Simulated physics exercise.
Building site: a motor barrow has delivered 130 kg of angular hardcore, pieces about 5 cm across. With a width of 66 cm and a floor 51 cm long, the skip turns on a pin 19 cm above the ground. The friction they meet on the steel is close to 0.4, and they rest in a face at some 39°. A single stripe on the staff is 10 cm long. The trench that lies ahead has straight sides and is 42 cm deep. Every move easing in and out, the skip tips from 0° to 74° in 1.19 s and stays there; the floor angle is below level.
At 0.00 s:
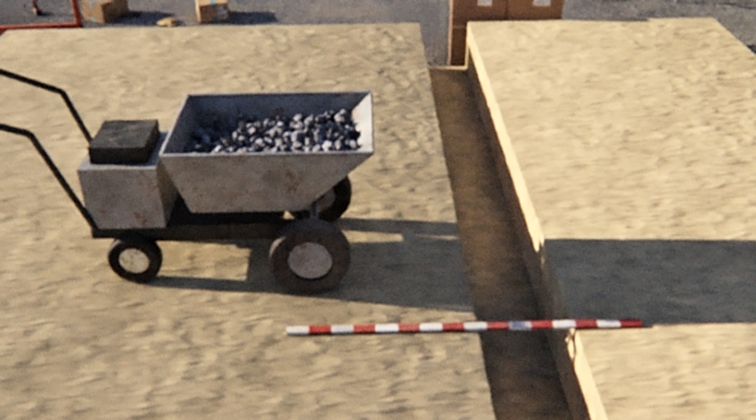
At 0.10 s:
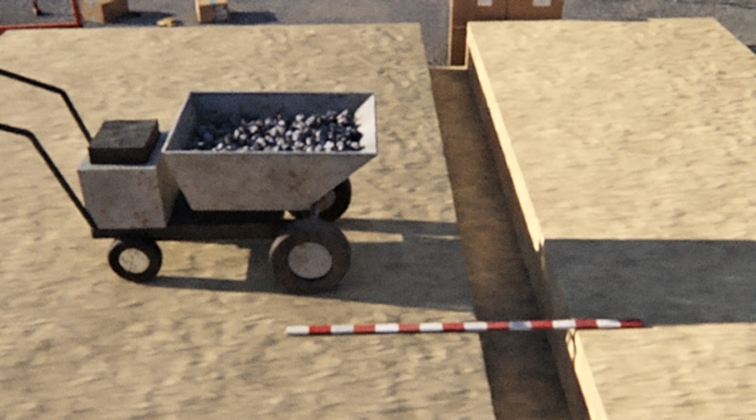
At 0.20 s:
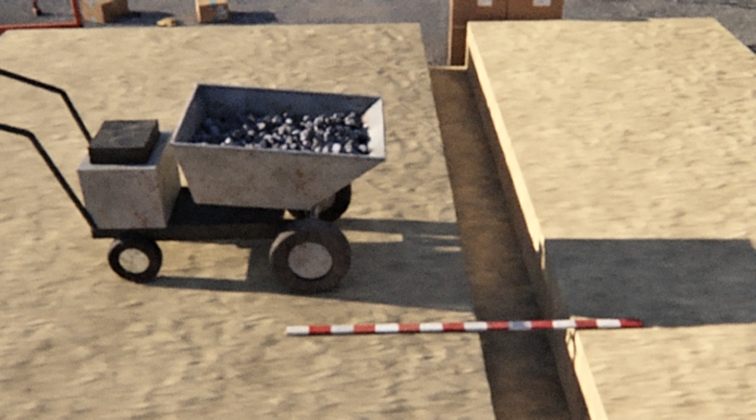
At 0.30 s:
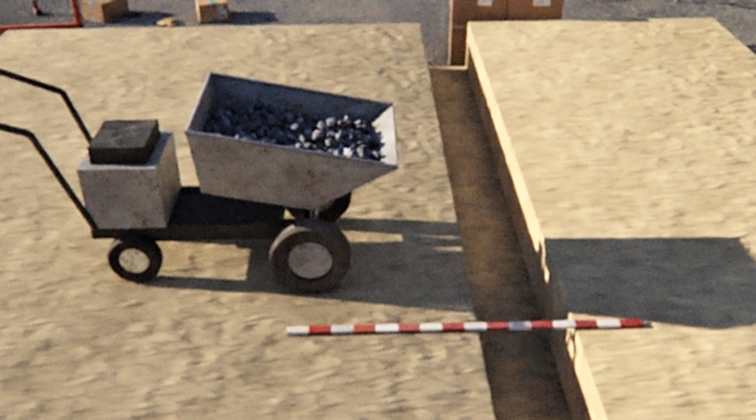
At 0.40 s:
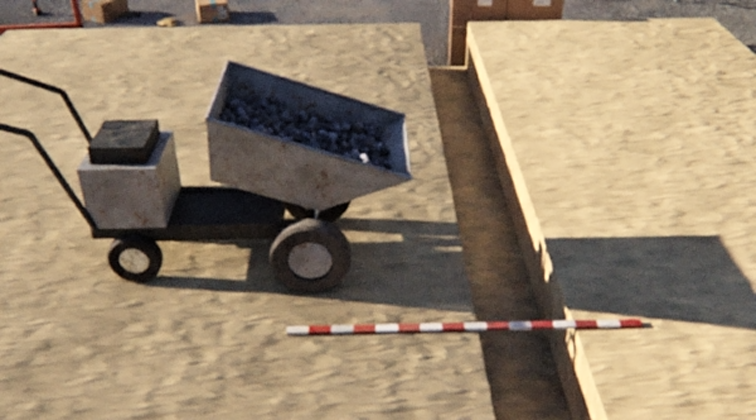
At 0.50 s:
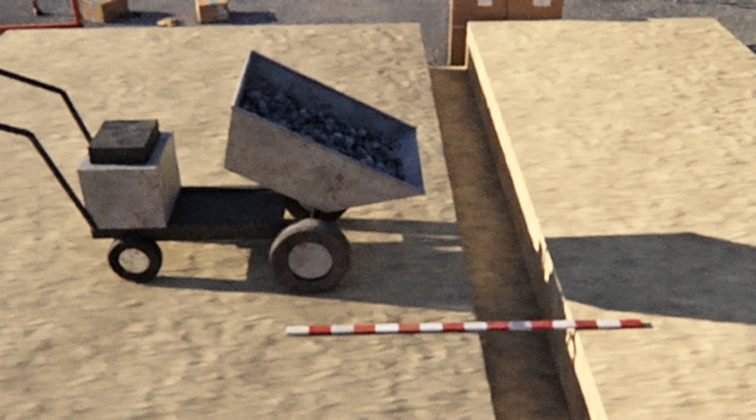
A grey motor barrow loaded with dark angular stones stands at the left of a sandy building site, seen from above and to the side by a still camera. A narrow straight-sided trench runs to its right, with a red-and-white striped staff lying across it and brown boxes behind. The skip slowly tilts forward to the right, its rear rising steadily while the wheels stay put.
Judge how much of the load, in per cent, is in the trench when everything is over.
I judge it at about 50 per cent.
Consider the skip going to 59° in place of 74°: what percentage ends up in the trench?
Some 45 in a hundred, I'd say.
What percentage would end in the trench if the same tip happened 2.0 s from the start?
That works out at about 45 in a hundred.
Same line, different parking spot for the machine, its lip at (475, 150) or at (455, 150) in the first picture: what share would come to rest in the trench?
Result: Close to 45 then close to 90 per cent.
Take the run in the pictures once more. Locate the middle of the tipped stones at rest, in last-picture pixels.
In the last view, about (502, 307).
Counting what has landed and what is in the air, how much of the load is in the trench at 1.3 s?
Around 15 per cent of it, at that instant.
After 0.9 s the floor is at 62°; 100 % in the skip; the foremost stones are at (440, 226).
After 1.3 s the floor is at 74°; 79 % in the skip, 7 % short of the trench, 14 % in the trench; the foremost stones are at (518, 306).
After 1.6 s the floor is at 74°; 50 % in the skip, 9 % short of the trench, 41 % in the trench; the foremost stones are at (540, 315).
After 3.6 s the floor is at 74°; 41 % in the skip, 9 % short of the trench, 50 % in the trench; the foremost stones are at (543, 324).
